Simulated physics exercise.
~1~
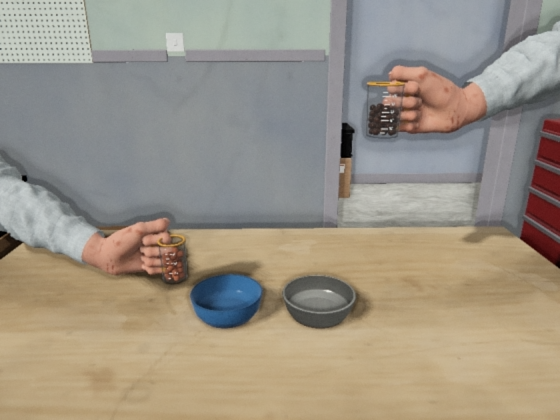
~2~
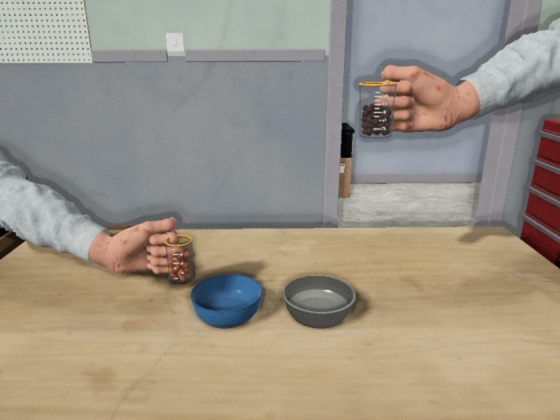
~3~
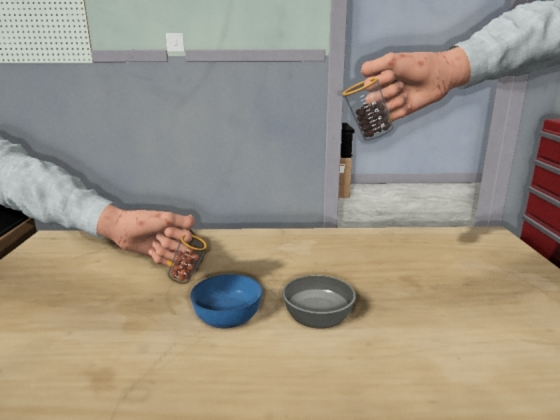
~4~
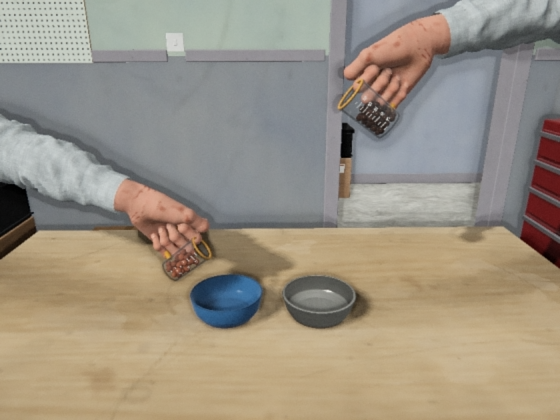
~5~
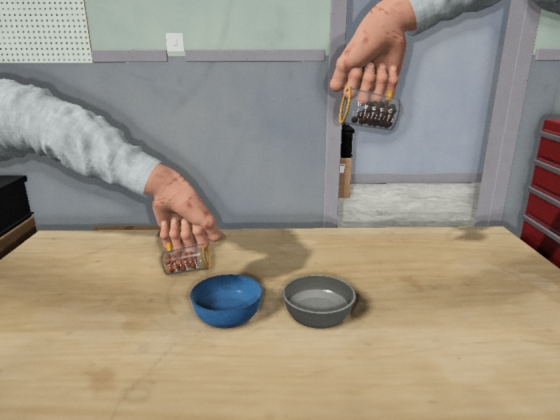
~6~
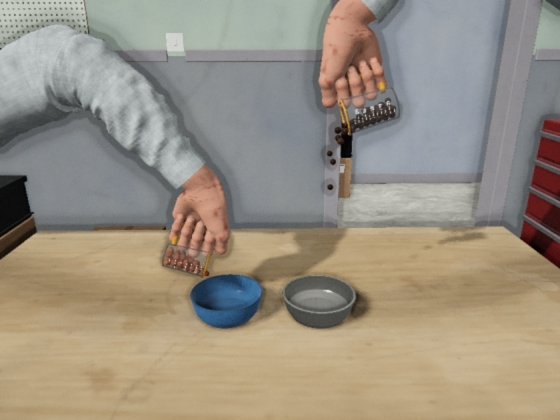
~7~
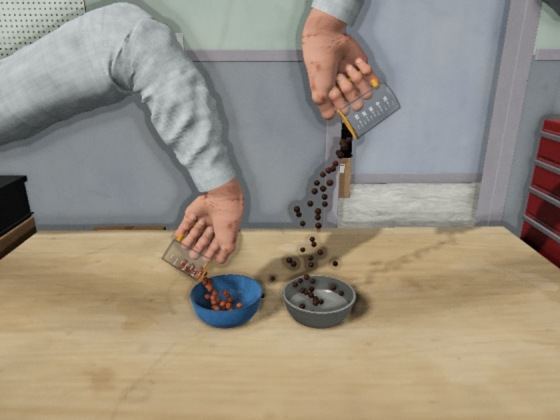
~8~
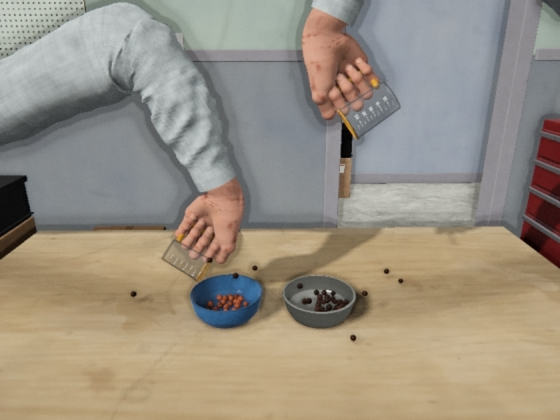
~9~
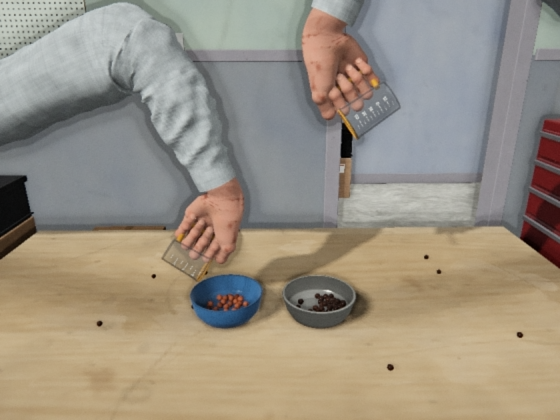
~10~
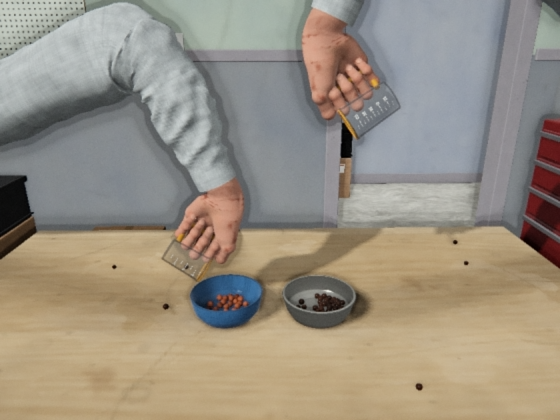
A still, slightly raised view looks across a pale wooden table in a room with grey and green walls and a red drawer unit at the right. A blue bowl sits left of a grey one, and two hands in pale sleeves hold clear cups, the left low with reddish-orange balls, the right much higher with dark ones. Both hands tip their cups until they are upside down. The orange balls drop into the blue bowl and stay there. The dark ones fall in a long, scattered stream, and while most settle in the grey bowl, several bounce out and roll across the table.
